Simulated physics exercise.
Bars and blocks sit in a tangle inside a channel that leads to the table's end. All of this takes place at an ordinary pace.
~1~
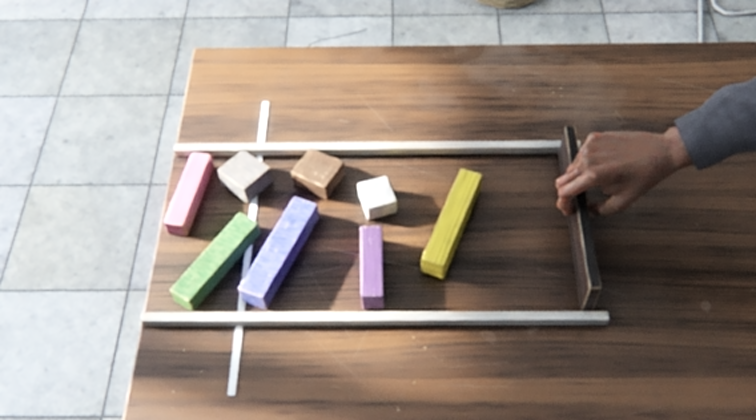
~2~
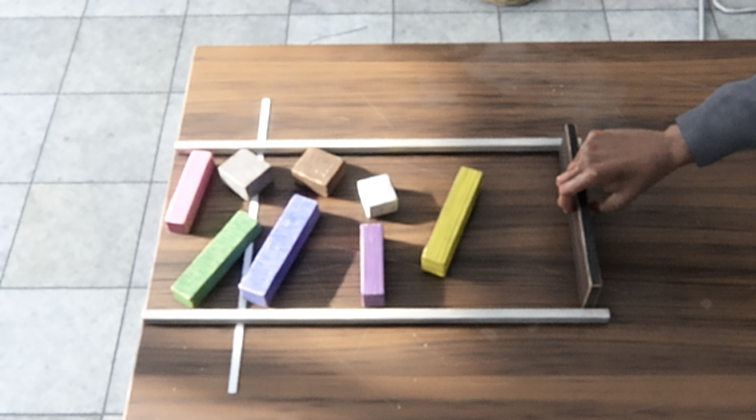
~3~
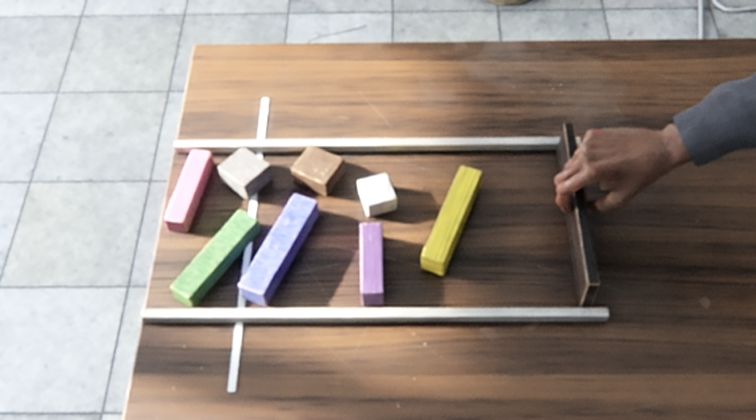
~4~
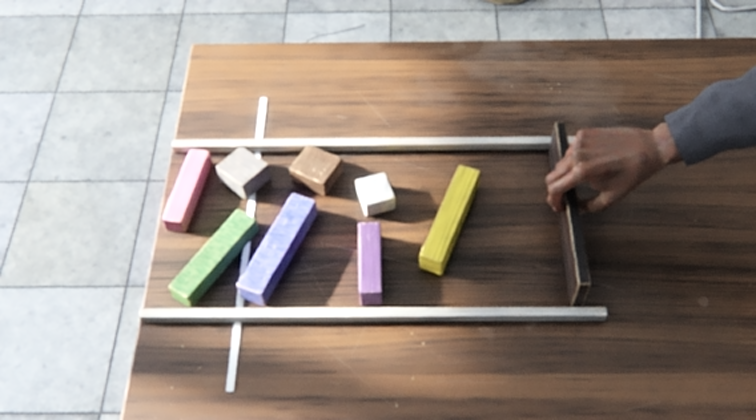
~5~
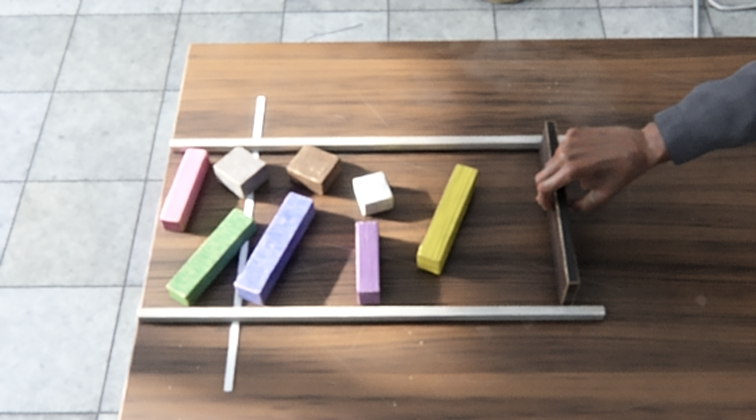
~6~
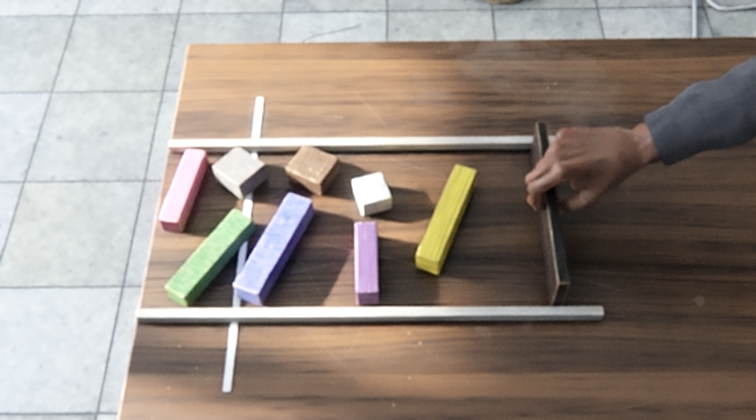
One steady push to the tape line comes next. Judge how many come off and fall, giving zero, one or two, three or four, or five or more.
What drops is a single piece or a pair.
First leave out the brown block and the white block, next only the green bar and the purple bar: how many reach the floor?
Well, the first time you'd get 0, and the next time 1.
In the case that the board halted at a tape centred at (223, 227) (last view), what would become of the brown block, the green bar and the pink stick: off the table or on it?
The brown block: It is still there. The green bar: It is gone. The pink stick: It is gone.
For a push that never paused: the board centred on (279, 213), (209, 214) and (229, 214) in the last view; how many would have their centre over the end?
Counts per position: 0 / 4 / 2.
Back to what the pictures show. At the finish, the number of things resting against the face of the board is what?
At rest, 2 are in contact.
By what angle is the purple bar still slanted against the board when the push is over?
The angle comes out near 10 degrees.
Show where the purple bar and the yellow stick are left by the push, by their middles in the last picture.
The purple bar finishes at (203, 269); the yellow stick finishes at (232, 225).
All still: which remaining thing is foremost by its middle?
It's the green bar that ends up nearest.
Early on, none off yet; pink stick at rest near (184, 190); green bar at rest near (212, 257); grey block at rest near (240, 173).
Finally, the number that fall off is one or two; lost, pink stick.
